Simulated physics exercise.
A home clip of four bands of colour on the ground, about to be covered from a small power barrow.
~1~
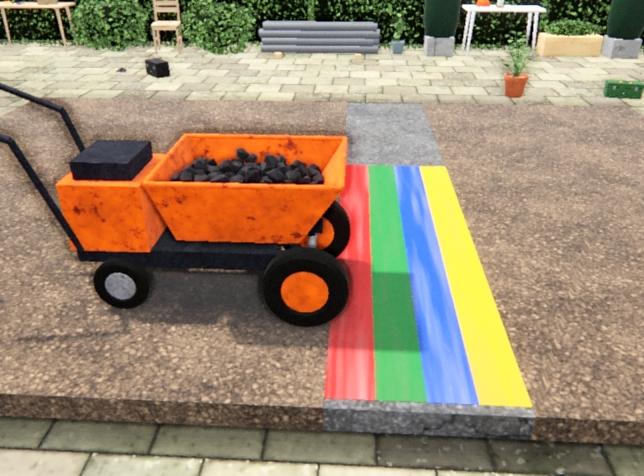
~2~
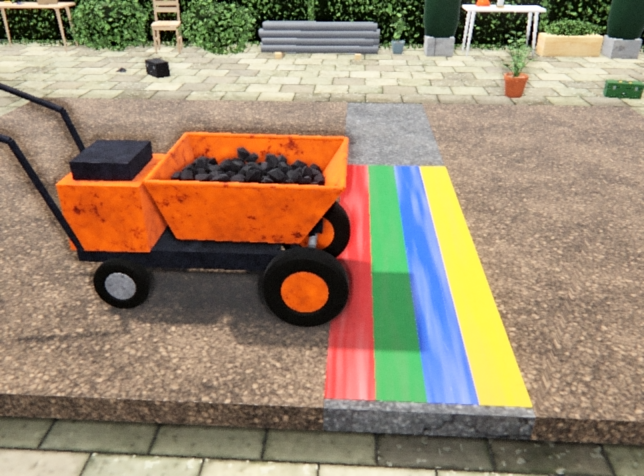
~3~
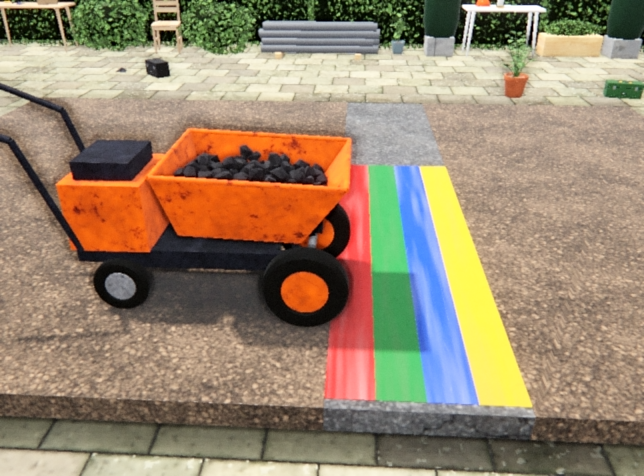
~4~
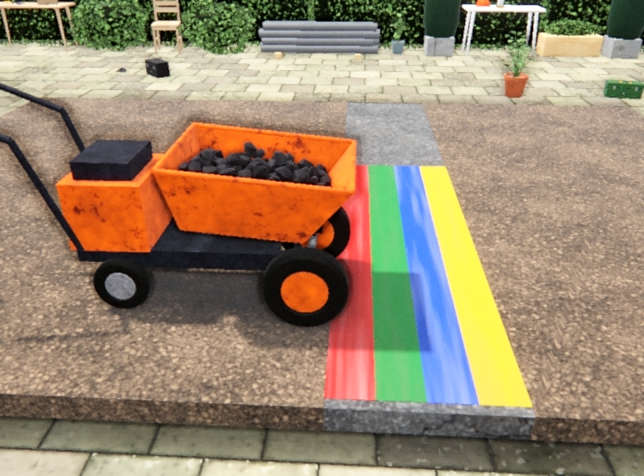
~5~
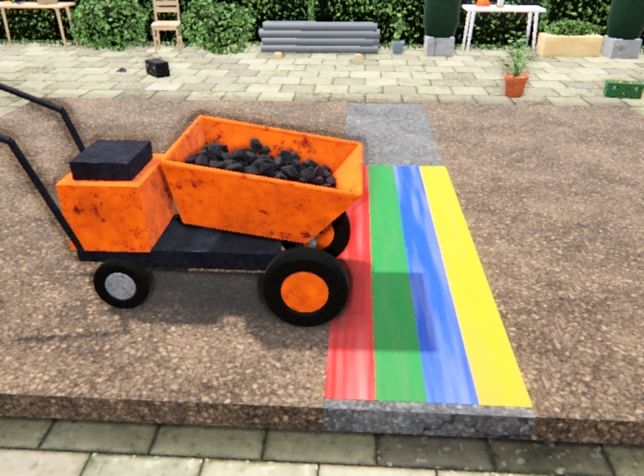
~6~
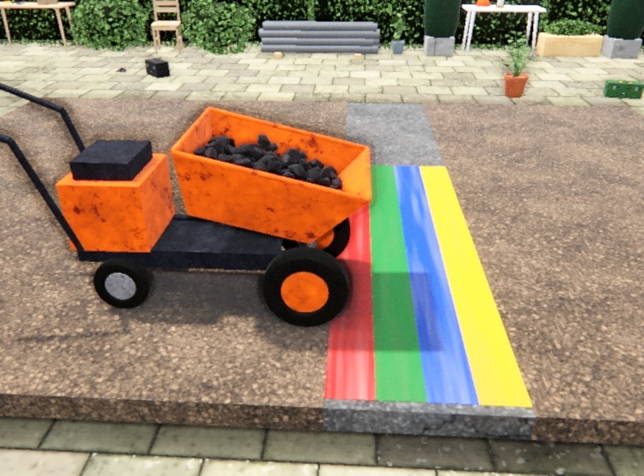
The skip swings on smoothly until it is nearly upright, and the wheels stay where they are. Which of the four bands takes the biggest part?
Most covered: The blue band.
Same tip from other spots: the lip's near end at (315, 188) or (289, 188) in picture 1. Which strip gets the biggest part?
At the first place that blue strip, at the second the green one.
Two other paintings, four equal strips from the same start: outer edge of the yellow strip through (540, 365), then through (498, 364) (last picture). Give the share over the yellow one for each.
About 20 and 30 per cent.
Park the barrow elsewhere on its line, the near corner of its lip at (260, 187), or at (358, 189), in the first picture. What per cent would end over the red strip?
About 30 and 0 per cent.
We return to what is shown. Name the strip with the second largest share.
In second place: That yellow strip.
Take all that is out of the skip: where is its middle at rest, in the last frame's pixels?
At about (452, 289).
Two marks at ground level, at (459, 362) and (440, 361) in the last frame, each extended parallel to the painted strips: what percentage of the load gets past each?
Near 50 % and 70 %.
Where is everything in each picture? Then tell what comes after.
In the first frame, lip of the skip at (341, 189), level; top of the load at (252, 177), lumps of coal; red strip at (351, 353); green strip at (397, 355); blue strip at (444, 357); yellow strip at (492, 359).
In the second frame, lip of the skip at (343, 189), level; top of the load at (253, 177).
In the third frame, lip of the skip at (347, 191), tipped barely; top of the load at (221, 177).
In the fourth frame, lip of the skip at (352, 193), tipped barely; top of the load at (238, 174).
In the fifth frame, lip of the skip at (360, 196), tipped a little; top of the load at (243, 170).
In the sixth frame, lip of the skip at (369, 201), tipped a little; top of the load at (234, 167); red strip at (351, 353); green strip at (397, 355); blue strip at (444, 357); yellow strip at (492, 359).
Soon after the last picture, skip tipped well over; all in the skip.
A little later, skip tipped steeply; nearly all in the skip; a small part over the blue strip; a stray few falling; a stray few off the paint.
Later still, skip tipped right over; about a third in the skip; a stray few over the green strip; about a third over the blue strip; about a quarter over the yellow strip; a small part off the paint.
By the end, skip tipped right over; about a quarter in the skip; none over the red strip; a small part over the green strip; about a third over the blue strip; about a quarter over the yellow strip; a small part off the paint.
